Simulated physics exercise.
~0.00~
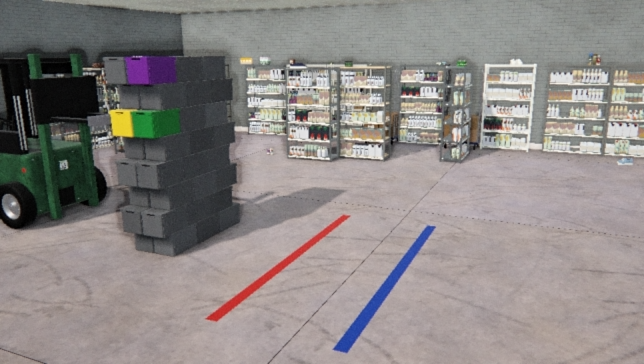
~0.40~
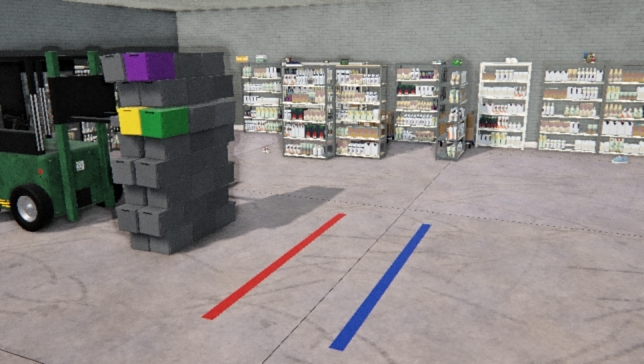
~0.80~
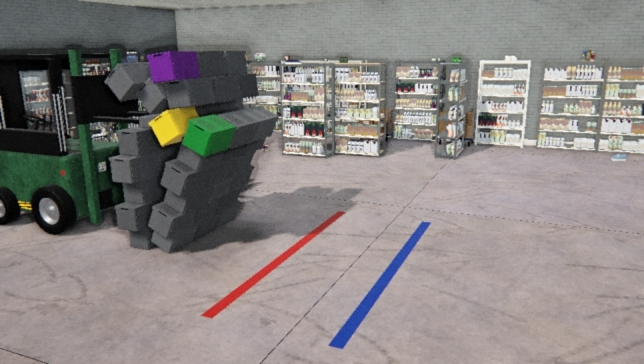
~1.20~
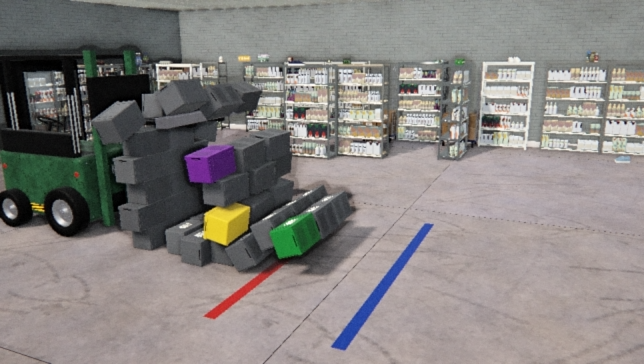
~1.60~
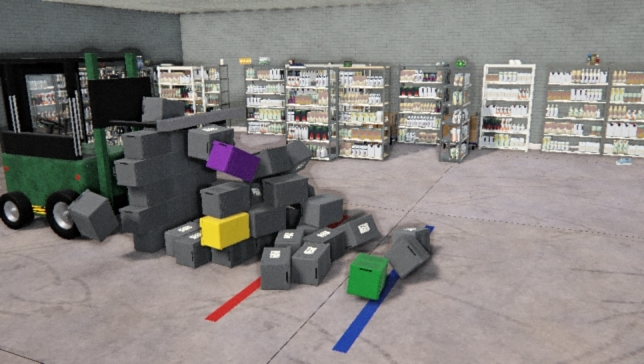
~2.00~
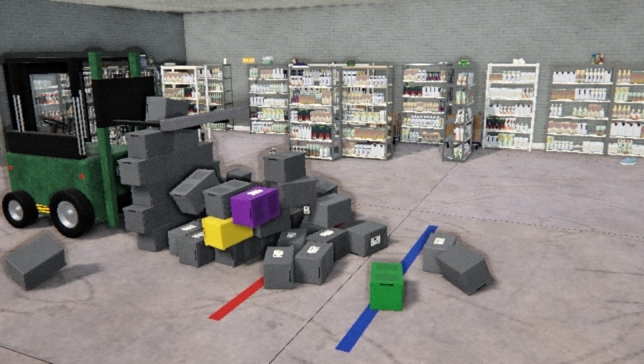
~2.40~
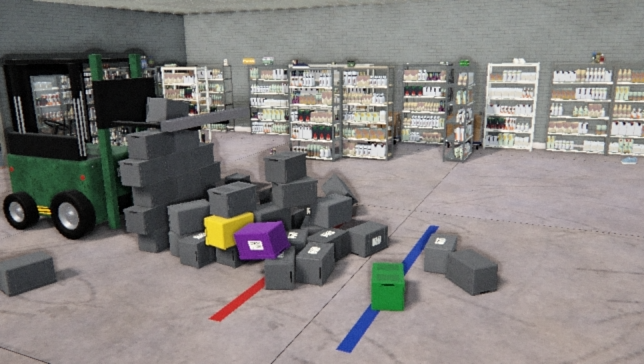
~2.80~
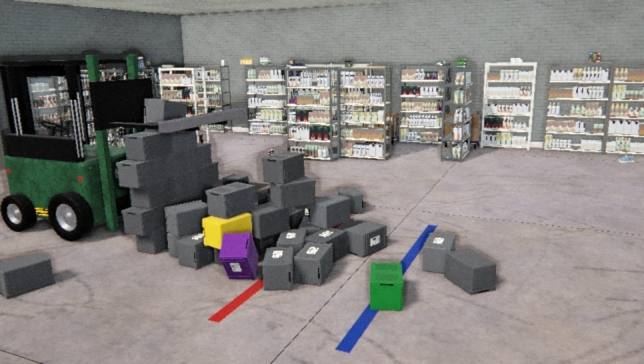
In a shop with stocked shelves along a grey block wall, seen from slightly above by a gently swaying camera, a tall stack of dark grey totes stands at left, with one purple, one yellow and one green. A green forklift behind it rolls right, and the stack bulges and leans toward a red stripe and a blue one. The forklift stops as totes spill down, the green one tumbling onto the blue stripe. The purple tote rolls down the heap and settles by the red stripe, below the yellow one, while some grey stacking still stands beside the forklift.
